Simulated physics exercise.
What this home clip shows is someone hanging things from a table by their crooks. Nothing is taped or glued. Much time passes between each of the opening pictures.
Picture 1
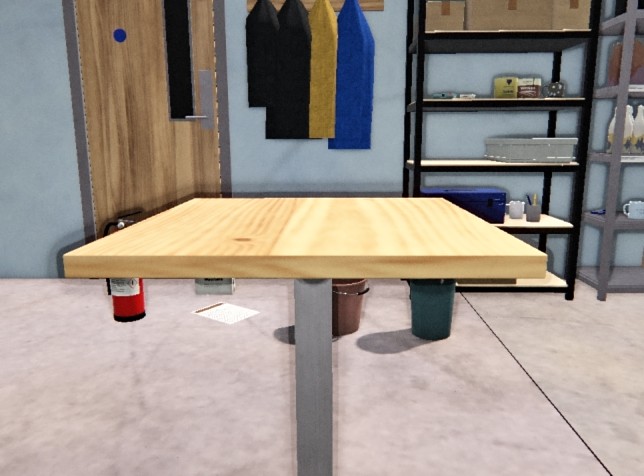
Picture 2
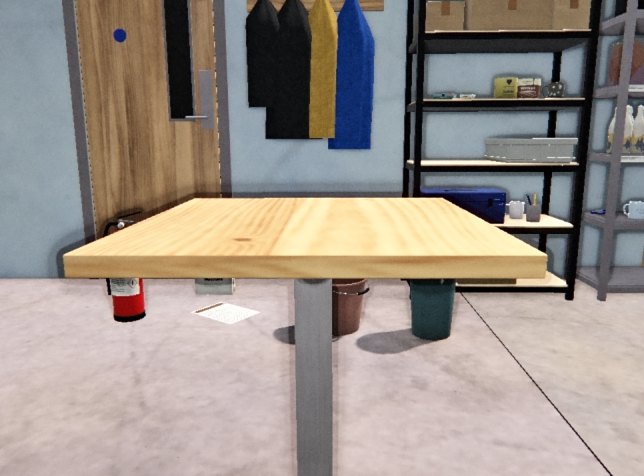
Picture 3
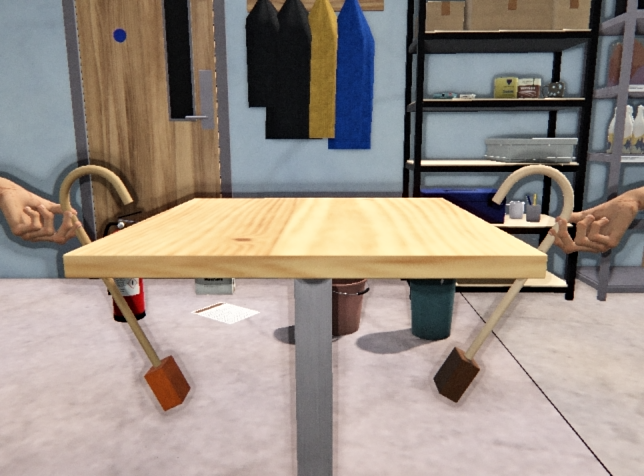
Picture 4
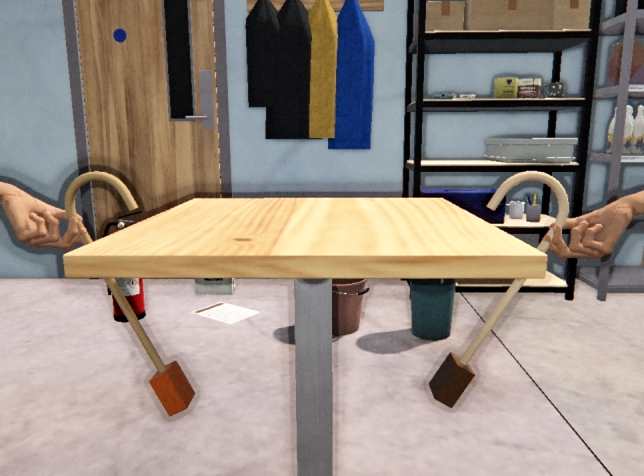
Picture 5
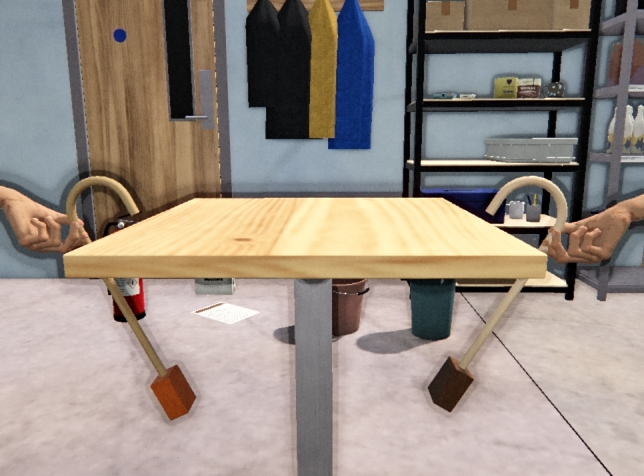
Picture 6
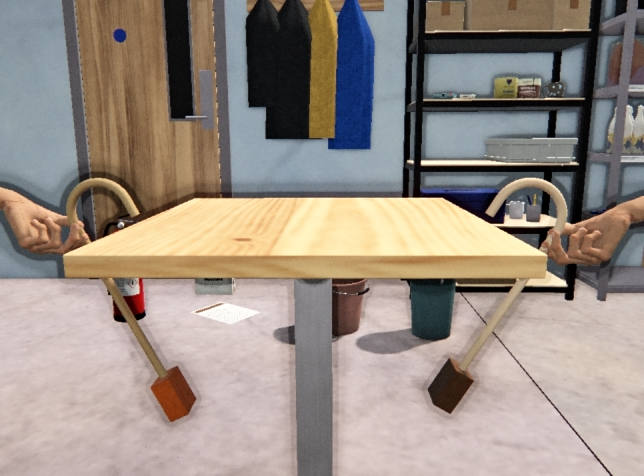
Two hands, one at each side, appear in a garage-like room seen from the front at about table height, after the pale wooden table first stands alone. Each holds a brush-like object with a hooked handle at a table edge, an orange-brown block low on the left and dark brown on the right. The hands and objects then shift only slightly, while the camera stays still.
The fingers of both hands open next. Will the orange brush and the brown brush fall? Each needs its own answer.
Result: The orange brush falls; the brown brush falls.
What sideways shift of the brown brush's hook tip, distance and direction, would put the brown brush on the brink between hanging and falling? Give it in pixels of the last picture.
About 12 pixels left.
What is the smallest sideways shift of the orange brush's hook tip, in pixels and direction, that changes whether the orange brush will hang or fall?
16 pixels or thereabouts, to the right.
Then, 0.34 s after the last picture, orange brush down below near (150, 466); brown brush down below.
At rest, the orange brush falls to the floor; the brown brush falls to the floor.
